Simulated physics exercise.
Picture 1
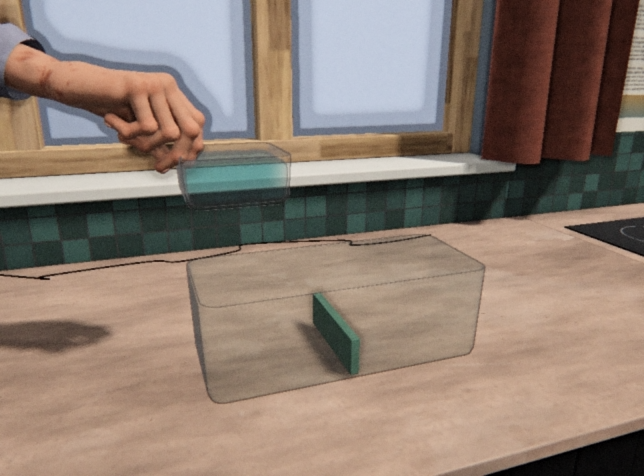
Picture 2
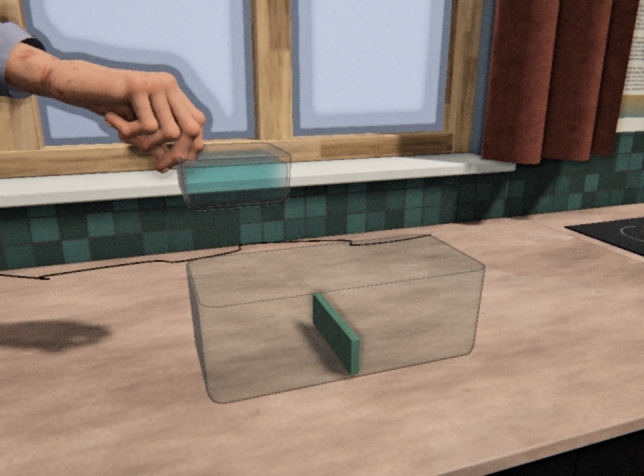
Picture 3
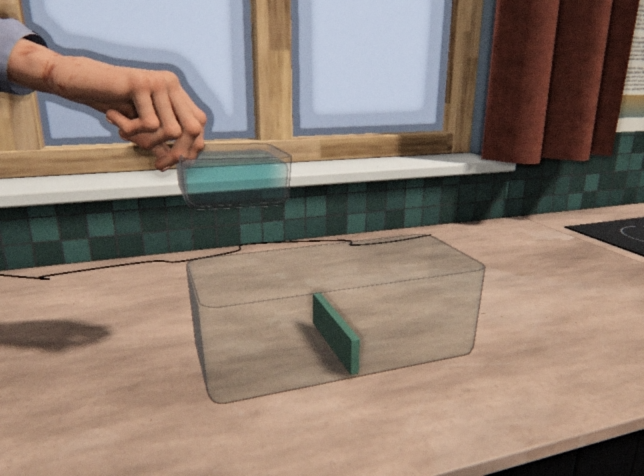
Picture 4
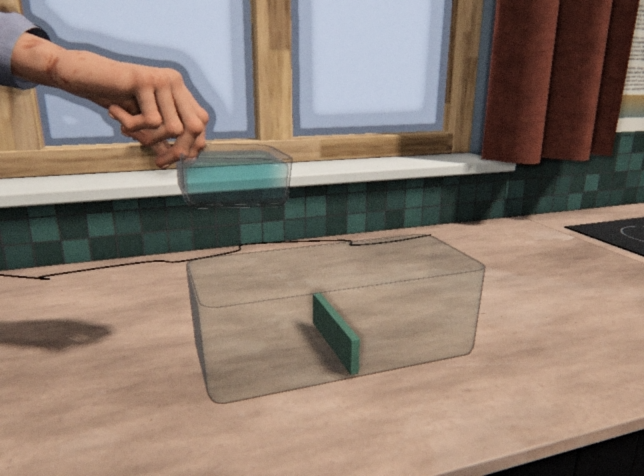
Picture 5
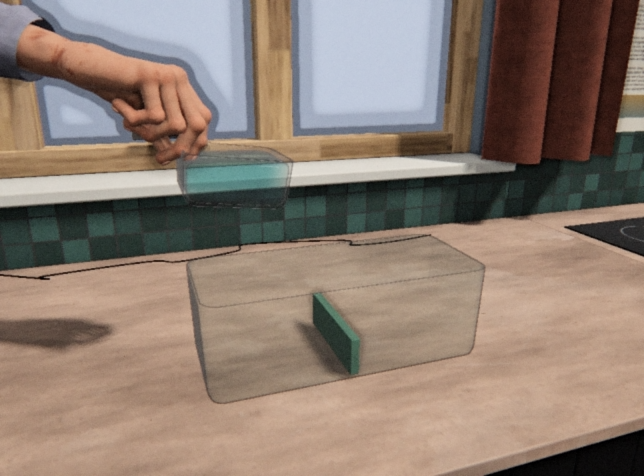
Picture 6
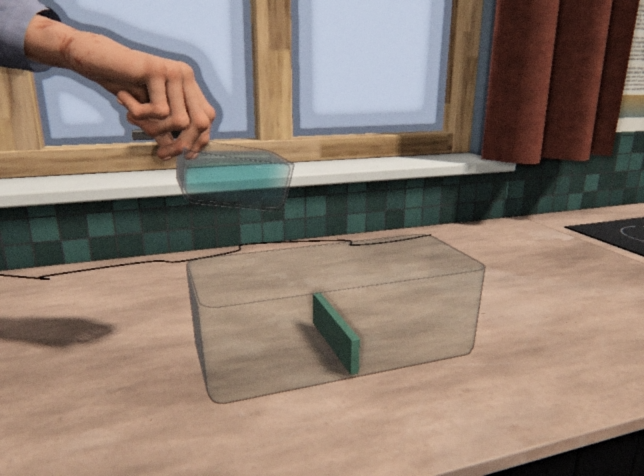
A hand held a small clear container of blue-green water above a long see-through basin with a green divider on a wooden counter, keeping nearly still before tilting it slightly to the right.
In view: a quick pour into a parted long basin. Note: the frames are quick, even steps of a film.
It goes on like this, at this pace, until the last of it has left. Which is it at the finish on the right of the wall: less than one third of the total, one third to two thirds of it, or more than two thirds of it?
At the finish the right of the wall has one third to two thirds of the total.
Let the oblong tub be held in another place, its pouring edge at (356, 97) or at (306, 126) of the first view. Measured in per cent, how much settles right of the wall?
You'd get around 95 per cent and then around 75 per cent.
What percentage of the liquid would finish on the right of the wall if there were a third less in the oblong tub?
Roughly 10 in a hundred.
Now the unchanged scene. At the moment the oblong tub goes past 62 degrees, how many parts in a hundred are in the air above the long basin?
Something close to 35 percent of it.
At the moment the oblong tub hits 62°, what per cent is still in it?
About 40 %.
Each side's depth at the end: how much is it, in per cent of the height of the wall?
Once it is still, the left part shows 20 per cent and the right part 20.
A moment on, the oblong tub is tipped part way and 39 per cent is still to pour, 11 is left of the wall and 14 right of it.
Next, the oblong tub is tipped on its side and 6 per cent is still to pour, 38 is left of the wall and 49 right of it.
Then the oblong tub is tipped right over and 0 per cent is still to pour, 49 is left of the wall and 50 right of it.
Later the oblong tub is tipped right over and 0 per cent is still to pour, 49 is left of the wall and 50 right of it.
At rest 49 per cent lies left of the wall, 50 right of it and 1 outside.
